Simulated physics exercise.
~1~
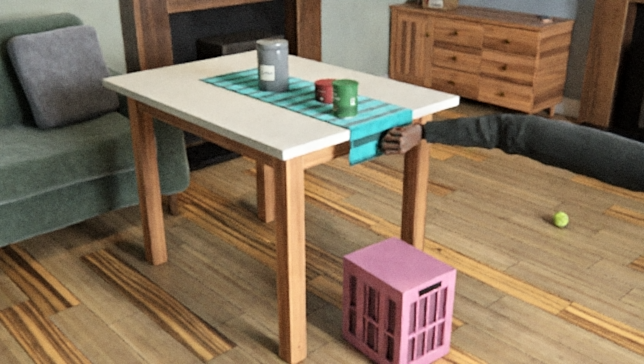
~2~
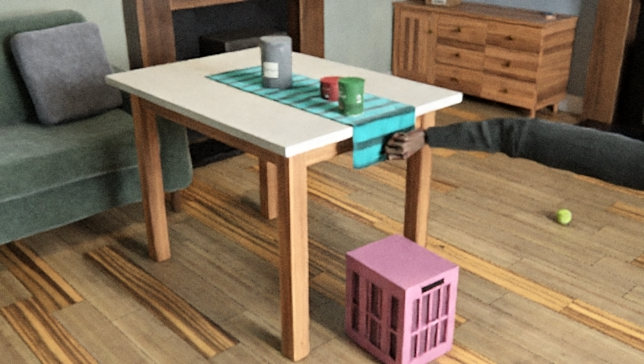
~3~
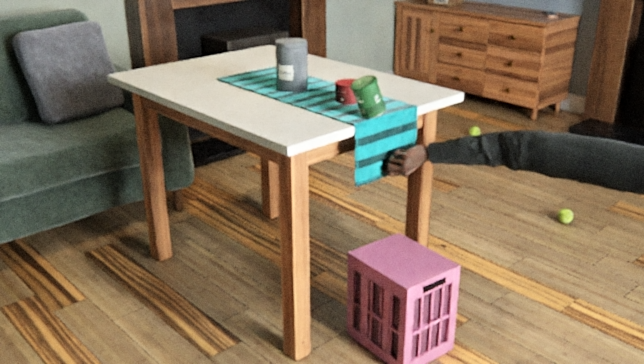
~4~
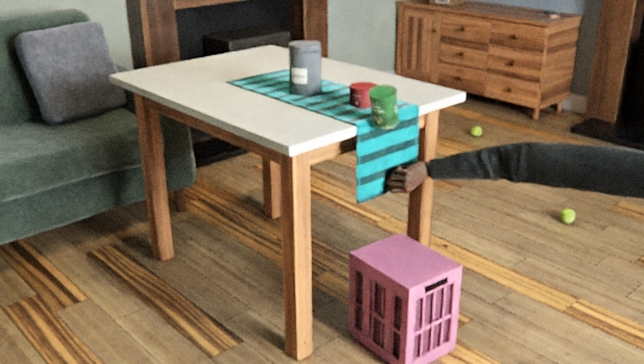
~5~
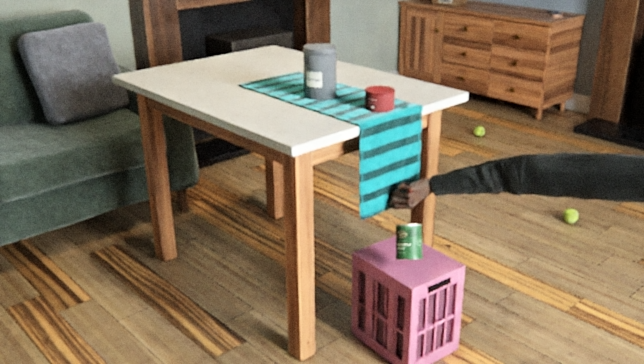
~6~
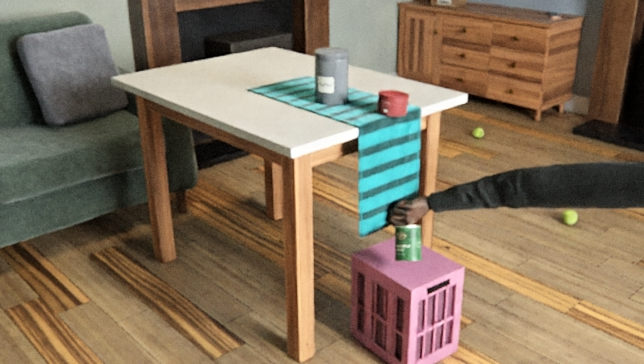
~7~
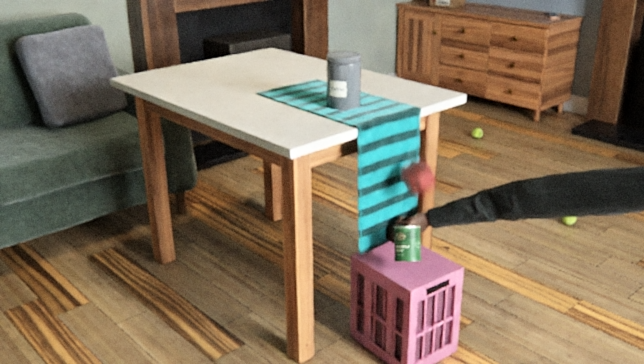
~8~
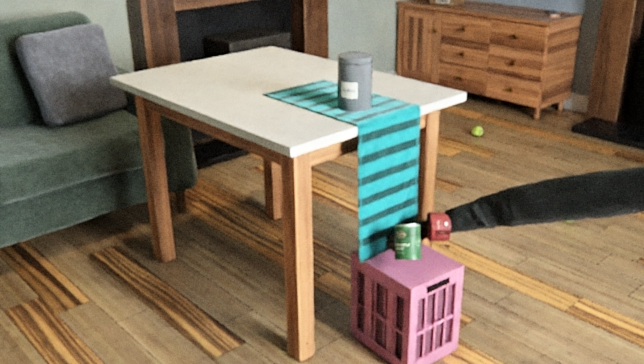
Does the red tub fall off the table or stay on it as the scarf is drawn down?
The red tub falls off the table, following the green tin over the edge.
